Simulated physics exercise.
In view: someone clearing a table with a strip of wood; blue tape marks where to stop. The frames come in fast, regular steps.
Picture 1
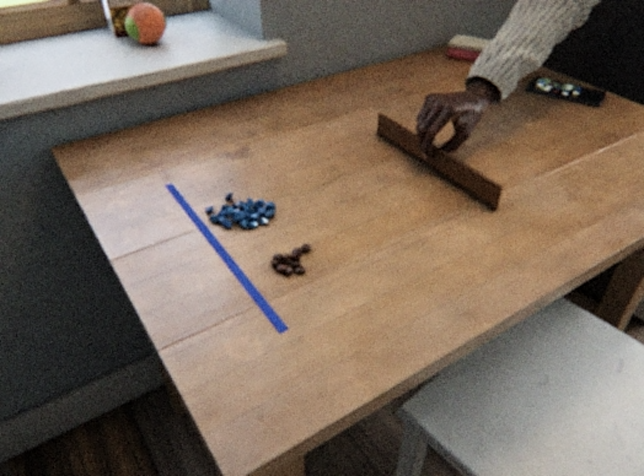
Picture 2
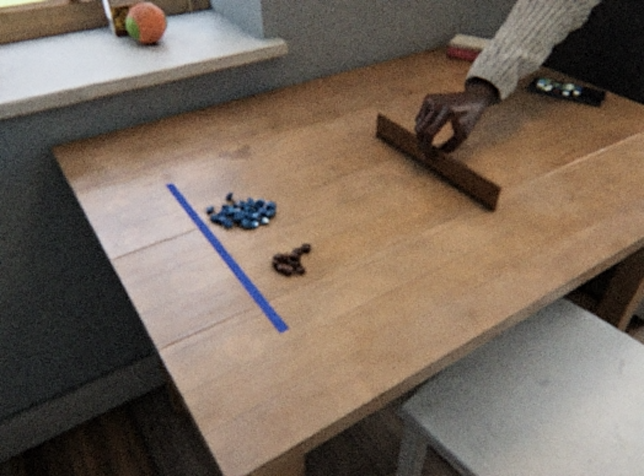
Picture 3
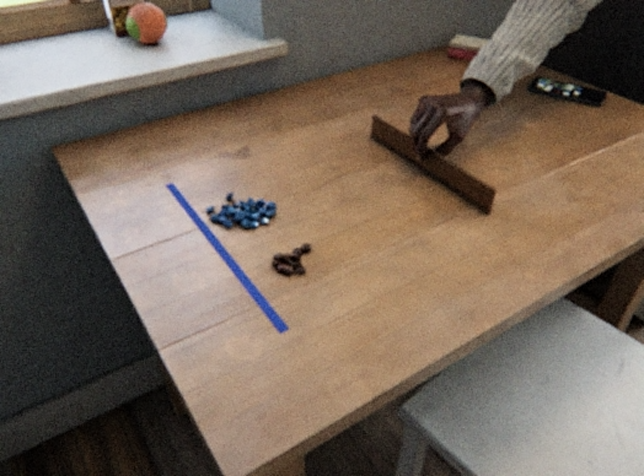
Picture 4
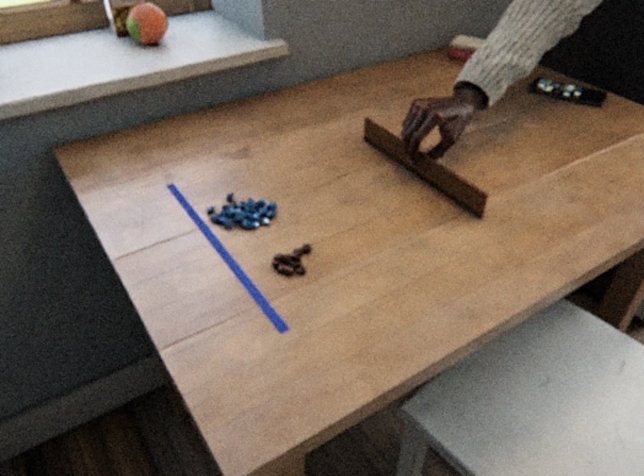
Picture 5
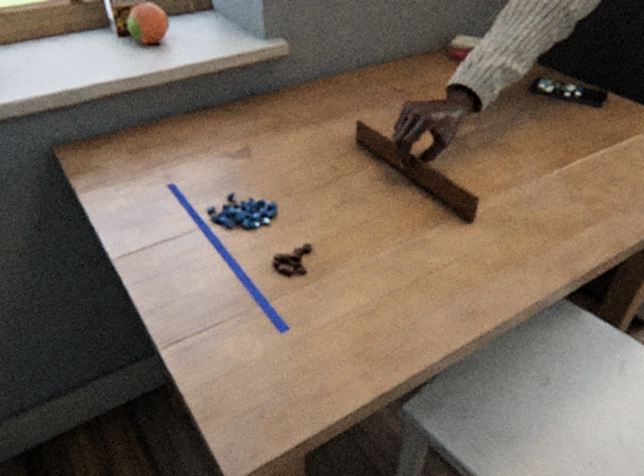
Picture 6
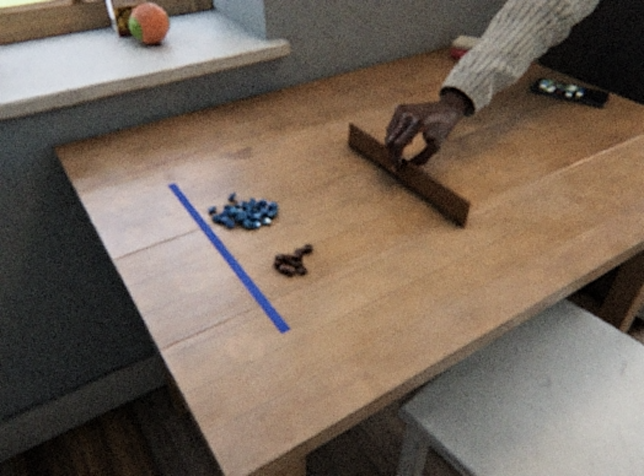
A hand slides a strip of wood slowly left across a table holding two small piles.
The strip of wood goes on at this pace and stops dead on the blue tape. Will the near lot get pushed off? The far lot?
The near lot remains up there and the far lot remains up there.
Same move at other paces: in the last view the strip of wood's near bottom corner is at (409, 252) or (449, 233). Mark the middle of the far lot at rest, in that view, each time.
One: (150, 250). Two: (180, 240).
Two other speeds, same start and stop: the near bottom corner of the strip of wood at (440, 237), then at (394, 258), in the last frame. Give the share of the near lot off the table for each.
In turn 0 and 10 in a hundred.
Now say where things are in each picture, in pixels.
In the first picture, strip of wood (489, 192), at rest; blue tape (173, 190), well back from the edge; edge at (124, 288); near lot (286, 258), a few flat chocolate drops; far lot (239, 213), some aquarium stones.
In the second picture, strip of wood (488, 192); far lot (239, 212).
In the third picture, strip of wood (482, 195); near lot (286, 258).
In the fourth picture, strip of wood (474, 199); far lot (240, 213).
In the fifth picture, strip of wood (466, 203); near lot (287, 258).
In the sixth picture, strip of wood (457, 208); blue tape (176, 190); edge at (126, 287); near lot (288, 258); far lot (241, 213).
Then, 0.52 s later than the last frame, strip of wood still moving, near (314, 190); near lot all on the table, its front near (278, 264); far lot all on the table, its front near (217, 218).
Then, 1.06 s later than the last frame, strip of wood stopped at the blue tape; near lot all on the table, its front near (216, 293); far lot all on the table, its front near (170, 251).
Then, 1.34 s later than the last frame, strip of wood stopped at the blue tape; near lot all on the table, its front near (210, 297); far lot all on the table, its front near (167, 252).
When it is over, strip of wood stopped at the blue tape; near lot all on the table, its front near (210, 297); far lot all on the table, its front near (167, 252).
